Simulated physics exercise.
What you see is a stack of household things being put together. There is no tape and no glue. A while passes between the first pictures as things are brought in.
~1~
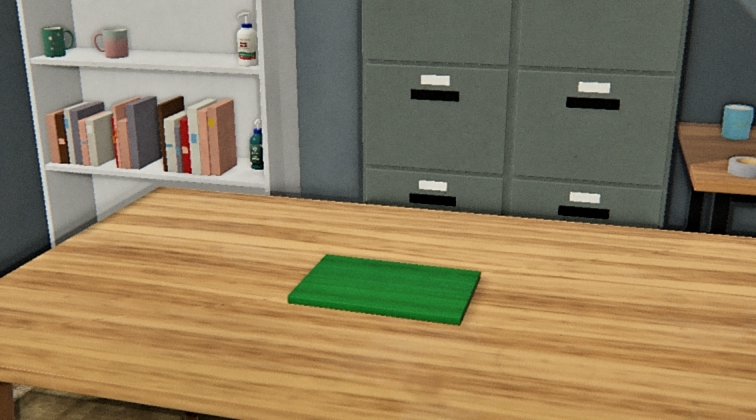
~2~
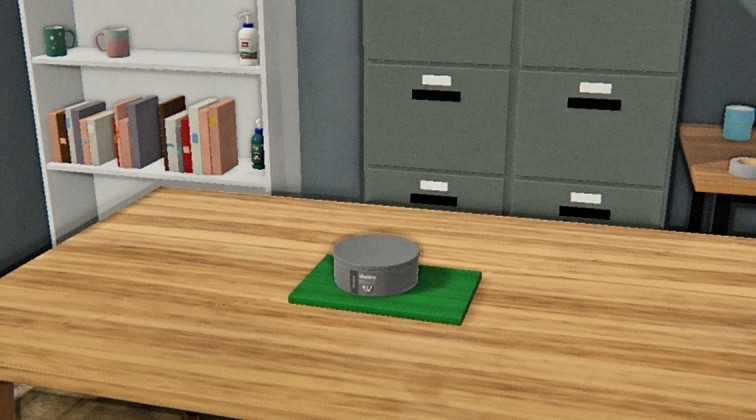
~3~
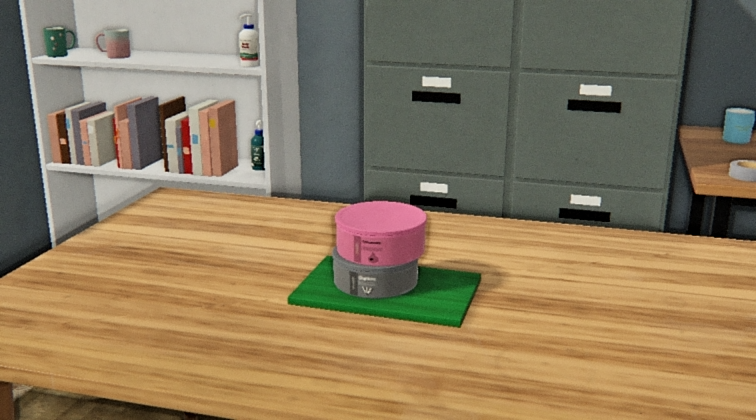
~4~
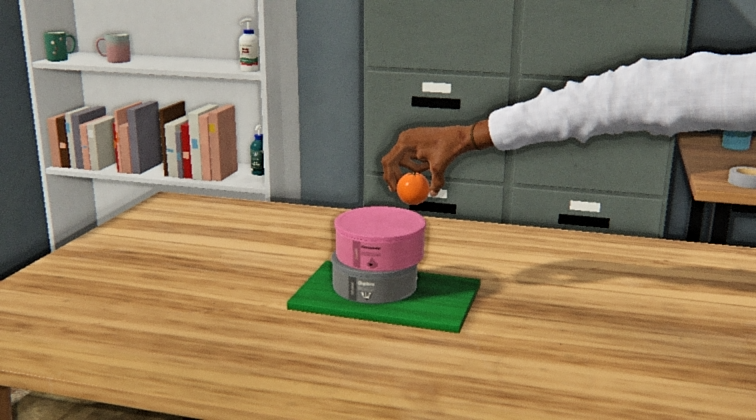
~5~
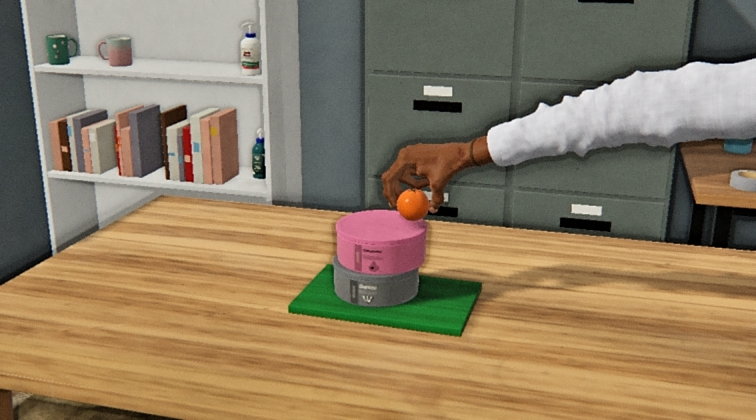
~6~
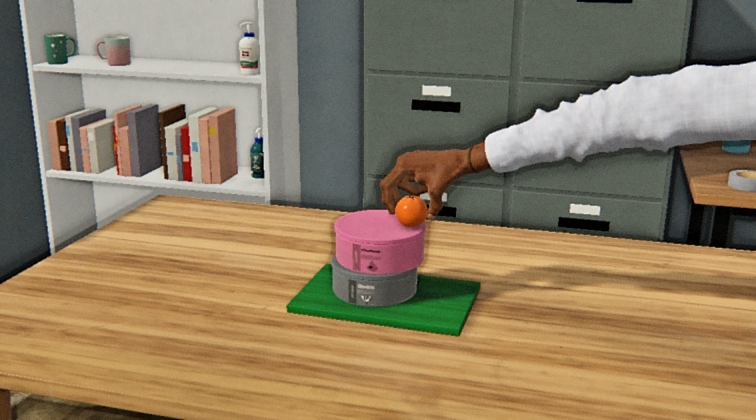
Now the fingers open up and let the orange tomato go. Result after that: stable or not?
Seems the tower stands.
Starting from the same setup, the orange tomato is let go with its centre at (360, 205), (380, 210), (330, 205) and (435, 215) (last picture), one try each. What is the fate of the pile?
Lab note - try 1: No collapse; try 2: No collapse; try 3: Collapse; try 4: Collapse.
Then, 0.20 s later than the last frame, all is still.
Then, 0.70 s later than the last frame, orange tomato resting near (412, 212).
When it is over, all 4 as before. End places, in pixels of the last picture, orange tomato near (412, 212). The pile stays up.
